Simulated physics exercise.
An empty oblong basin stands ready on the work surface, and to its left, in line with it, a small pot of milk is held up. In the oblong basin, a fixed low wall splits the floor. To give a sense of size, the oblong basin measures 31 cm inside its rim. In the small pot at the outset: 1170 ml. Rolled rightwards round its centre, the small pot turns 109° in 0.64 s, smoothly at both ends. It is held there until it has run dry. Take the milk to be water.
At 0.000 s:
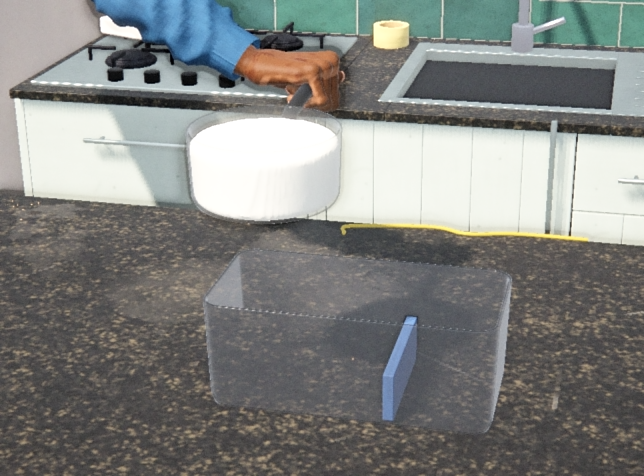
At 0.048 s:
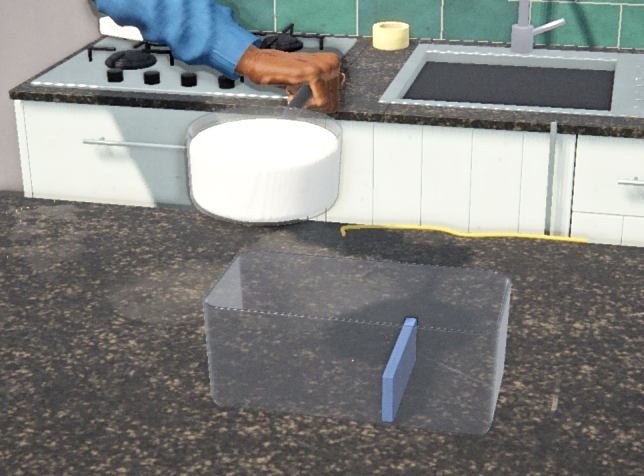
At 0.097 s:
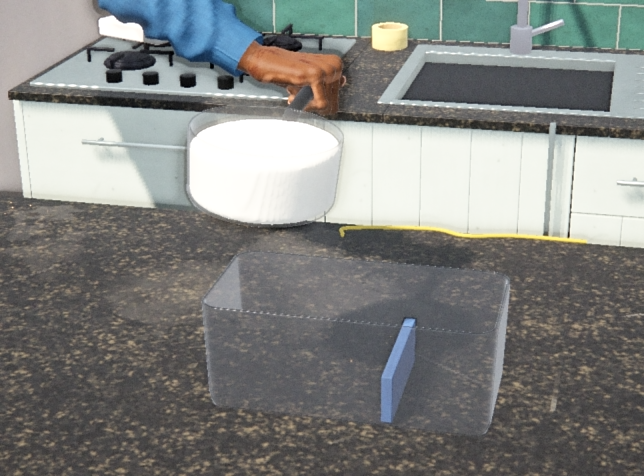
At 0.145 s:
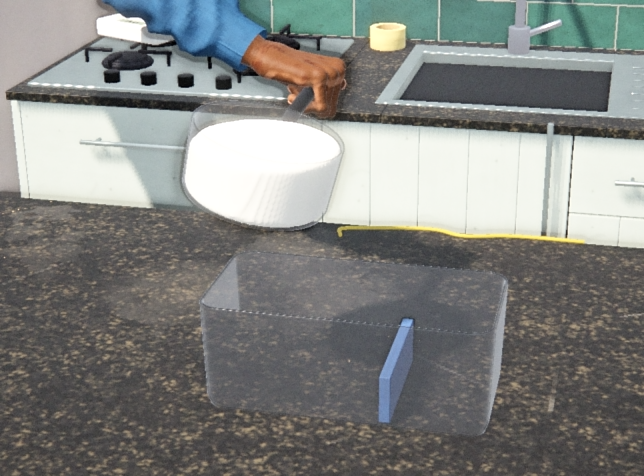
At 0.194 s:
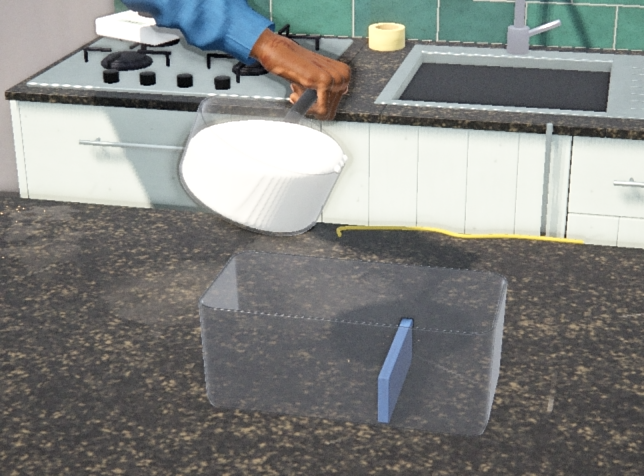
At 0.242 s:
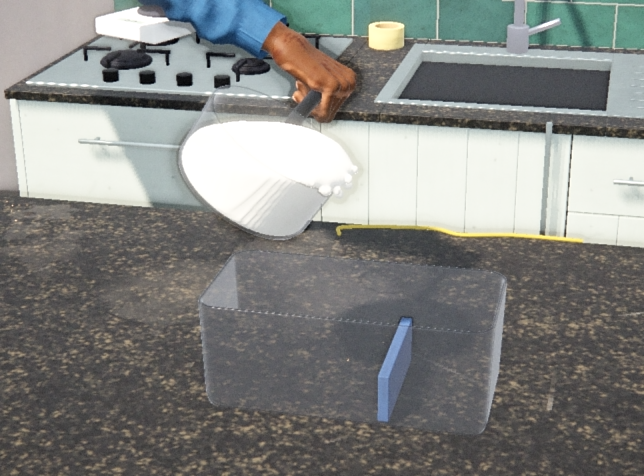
In the video, a blue-sleeved arm reaches in above a clear pot of white milk, held over a speckled worktop near an oblong transparent basin with a blue upright divider; the pot tilts rightwards and milk crosses its right rim.
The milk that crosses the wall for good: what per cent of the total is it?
It is about 26 per cent of the total.
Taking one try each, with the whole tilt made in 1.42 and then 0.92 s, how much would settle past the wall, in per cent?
50 per cent first, 40 per cent second.
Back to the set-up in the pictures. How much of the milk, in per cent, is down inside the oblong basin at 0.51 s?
Near 40 in a hundred.
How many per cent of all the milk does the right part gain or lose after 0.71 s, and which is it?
There is a rise of about 3.
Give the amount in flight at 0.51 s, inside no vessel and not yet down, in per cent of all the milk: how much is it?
Some 38 per cent.
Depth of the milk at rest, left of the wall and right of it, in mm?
Left 28 mm, right 22 mm.
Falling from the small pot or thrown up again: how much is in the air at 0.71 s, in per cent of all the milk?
Estimate: About 10 in a hundred.
Then, 0.51 s in, the tilt is 98° and 22 per cent is still to pour, 19 is left of the wall and 21 right of it.
Then, 0.71 s in, the tilt is 109° and 4 per cent is still to pour, 62 is left of the wall and 23 right of it.
Then, 0.92 s in, the tilt is 109° and 0 per cent is still to pour, 64 is left of the wall and 26 right of it.
Then, 1.14 s in, the tilt is 109° and 0 per cent is still to pour, 67 is left of the wall and 26 right of it.
Finally, 67 per cent lies left of the wall, 26 right of it and 7 outside.
